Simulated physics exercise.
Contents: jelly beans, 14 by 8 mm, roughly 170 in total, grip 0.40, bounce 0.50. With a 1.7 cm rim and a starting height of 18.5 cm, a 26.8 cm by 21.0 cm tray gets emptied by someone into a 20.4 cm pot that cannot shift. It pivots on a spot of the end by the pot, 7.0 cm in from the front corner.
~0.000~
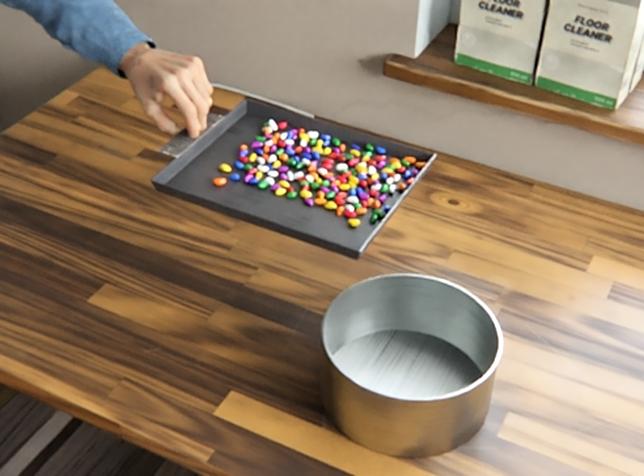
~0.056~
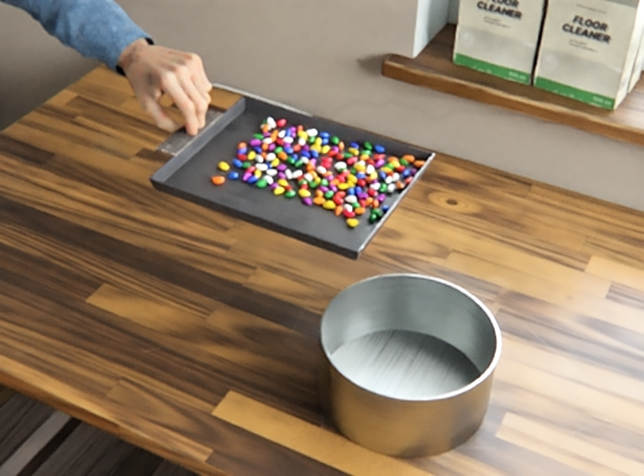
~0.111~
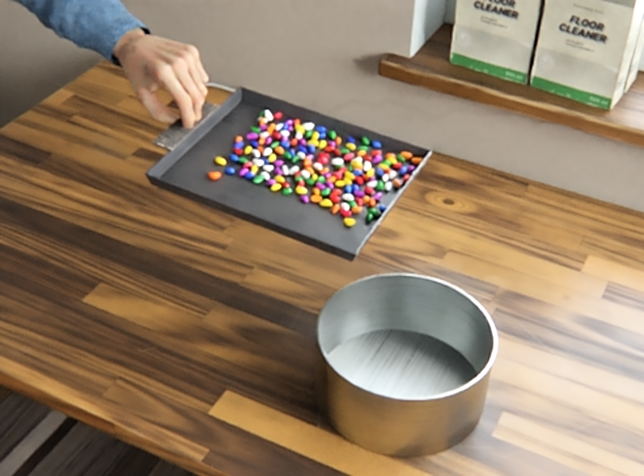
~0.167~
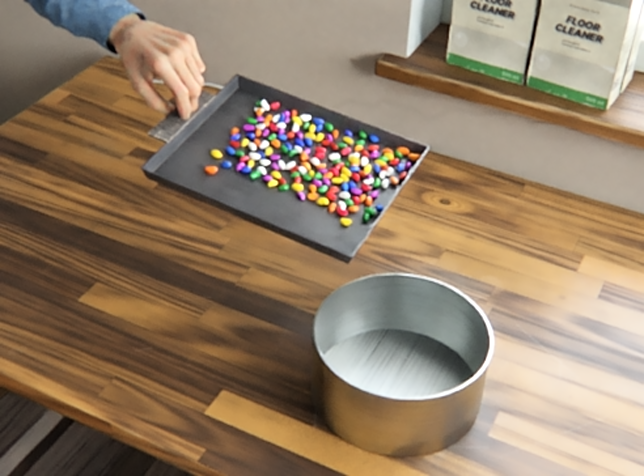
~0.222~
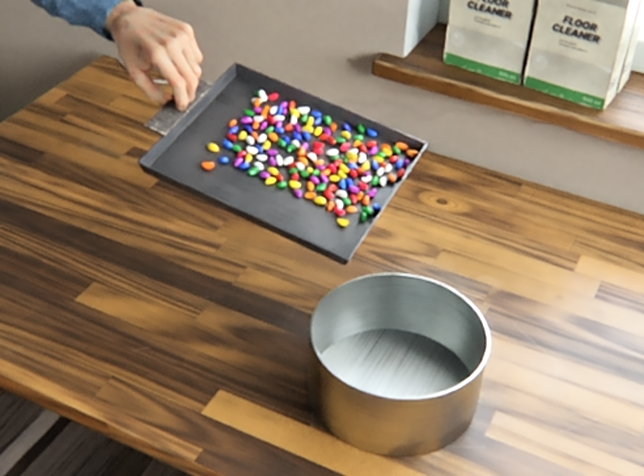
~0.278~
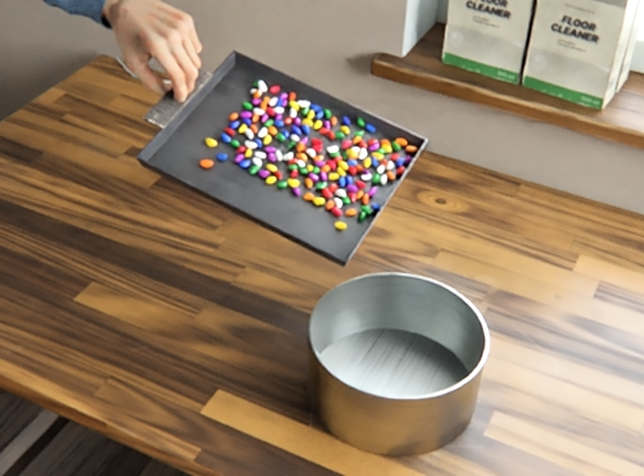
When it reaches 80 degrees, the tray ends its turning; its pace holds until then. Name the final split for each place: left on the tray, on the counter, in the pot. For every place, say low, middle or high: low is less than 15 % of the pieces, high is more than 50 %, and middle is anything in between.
Here is the split: Tray: Low; counter: Low; pot: High.
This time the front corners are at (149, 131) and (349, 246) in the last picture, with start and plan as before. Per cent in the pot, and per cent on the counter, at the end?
That works out as pot 20 and counter 60.
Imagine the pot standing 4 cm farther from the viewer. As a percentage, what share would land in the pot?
Expect something close to 80 per cent.
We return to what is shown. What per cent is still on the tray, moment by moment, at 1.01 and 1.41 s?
Earlier moment 70, later moment 15.
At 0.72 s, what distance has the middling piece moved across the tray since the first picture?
About 10 cm.
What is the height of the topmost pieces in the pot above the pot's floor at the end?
My guess is around 1.5 centimetres.
After 0.72 s, tilt 46 degrees; the tray holds 100 %, the pot 0 %.
After 1.01 s, tilt 67 degrees; the tray holds 70 %, the pot 20 %.
After 1.41 s, tilt 80 degrees; the tray holds 15 %, the pot 75 %.
By 2.4 s all is still; tray 5 %, counter 5 %, pot 95 %.
